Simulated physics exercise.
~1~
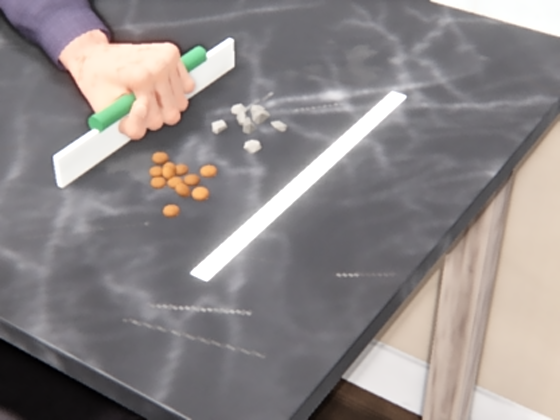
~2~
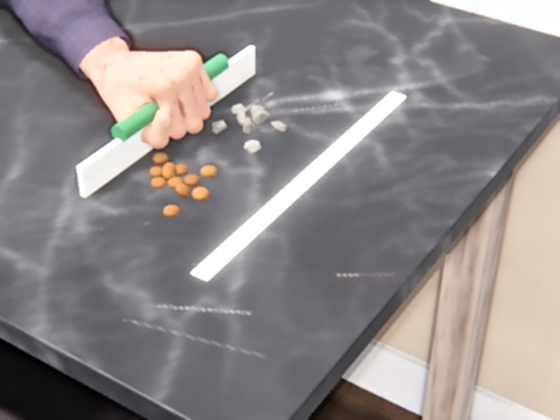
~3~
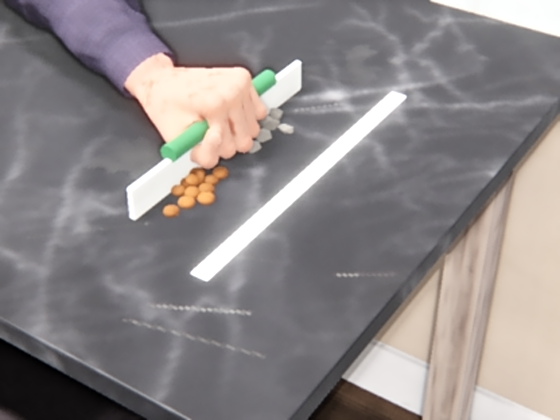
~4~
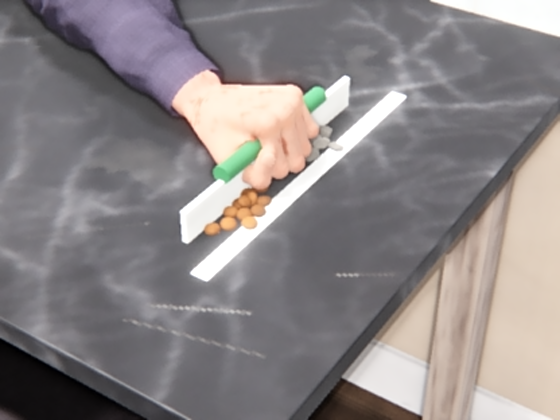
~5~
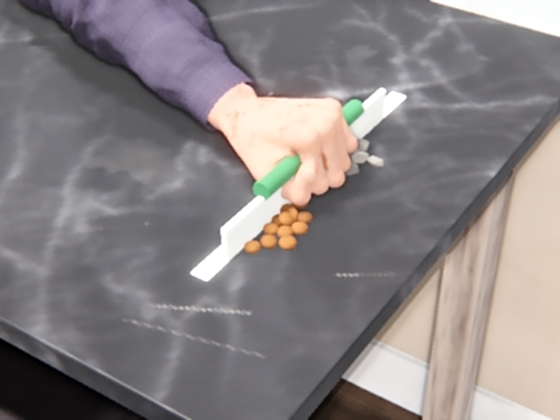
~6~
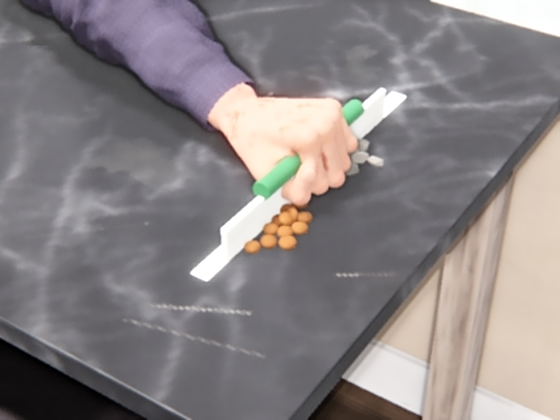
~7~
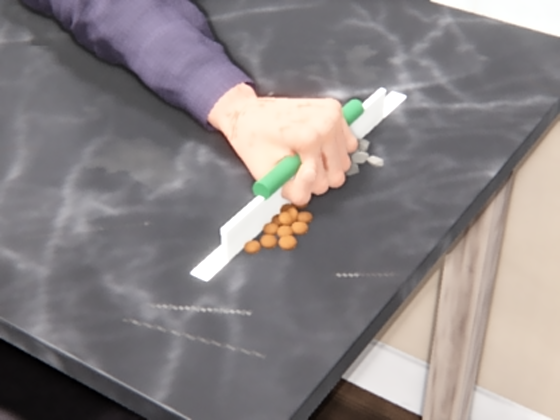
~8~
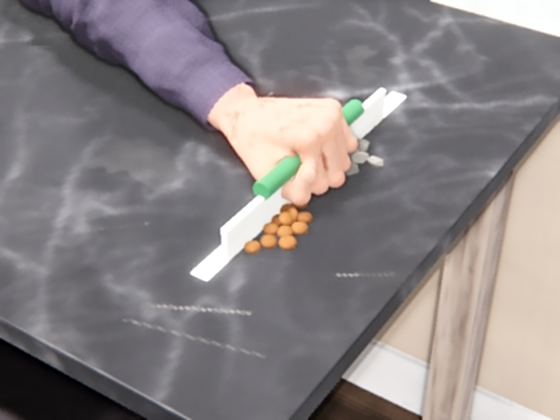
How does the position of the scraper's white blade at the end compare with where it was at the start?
At the start the blade is toward the upper left, well away from the strip of white tape. At the end it is farther right and a little lower, resting at the tape.
